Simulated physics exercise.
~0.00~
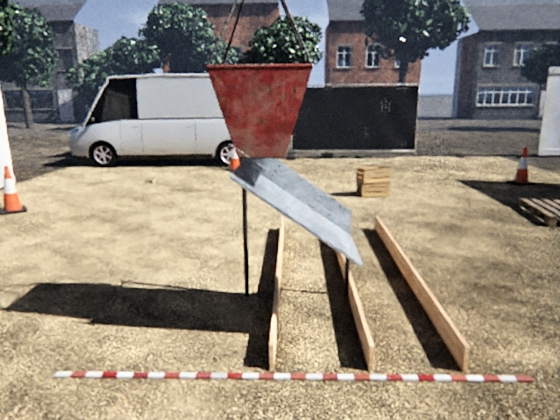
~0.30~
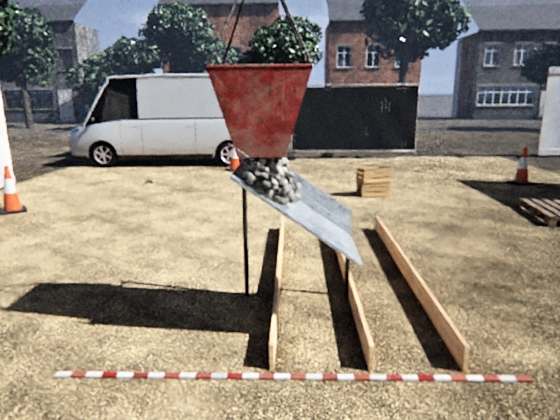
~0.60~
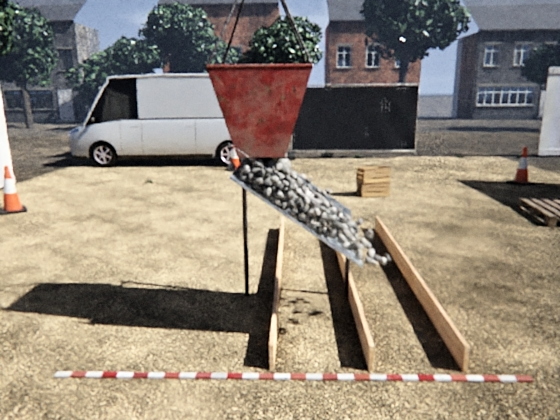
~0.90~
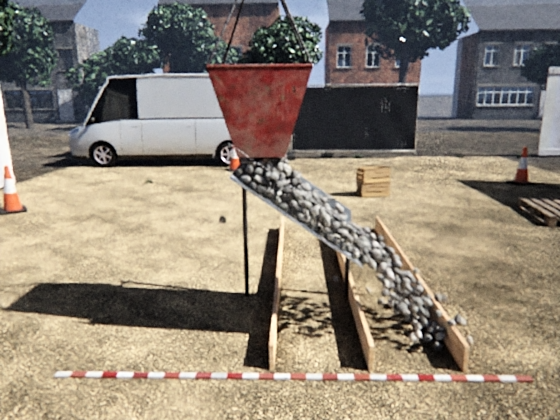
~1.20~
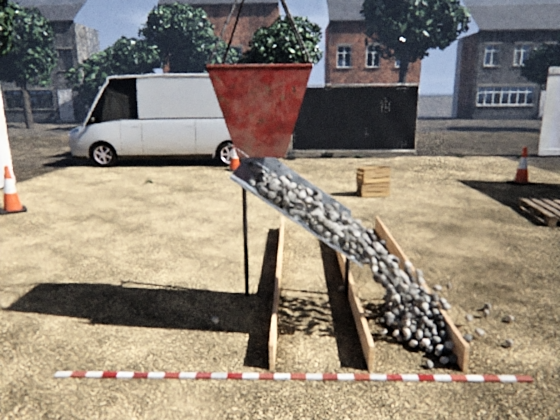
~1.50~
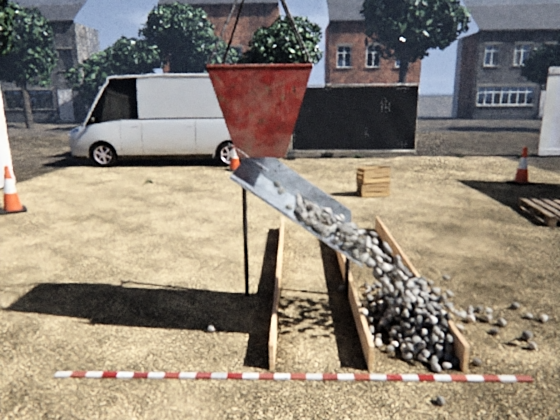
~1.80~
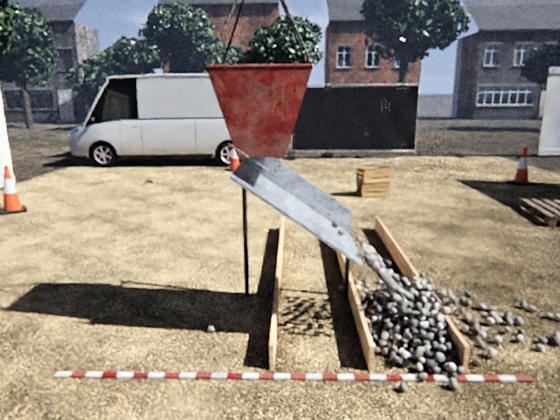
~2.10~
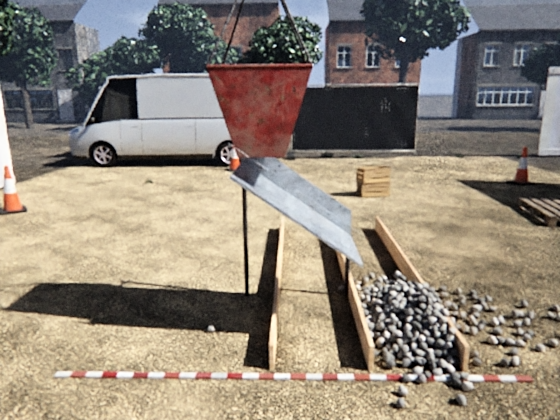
At the start, a red skip hangs still above a sloping steel chute, with three wooden boards on sandy ground below and a white van parked behind. Grey stones drop from the bottom of the skip onto the top of the steel and slide down to the right. They pour off the lower edge, mostly into the right bay, where a heap builds up. Some stones spill past the right-hand board and scatter over the ground as the flow thins. Finally the chute is bare, the left bay looks empty, and most stones lie piled in the right bay.
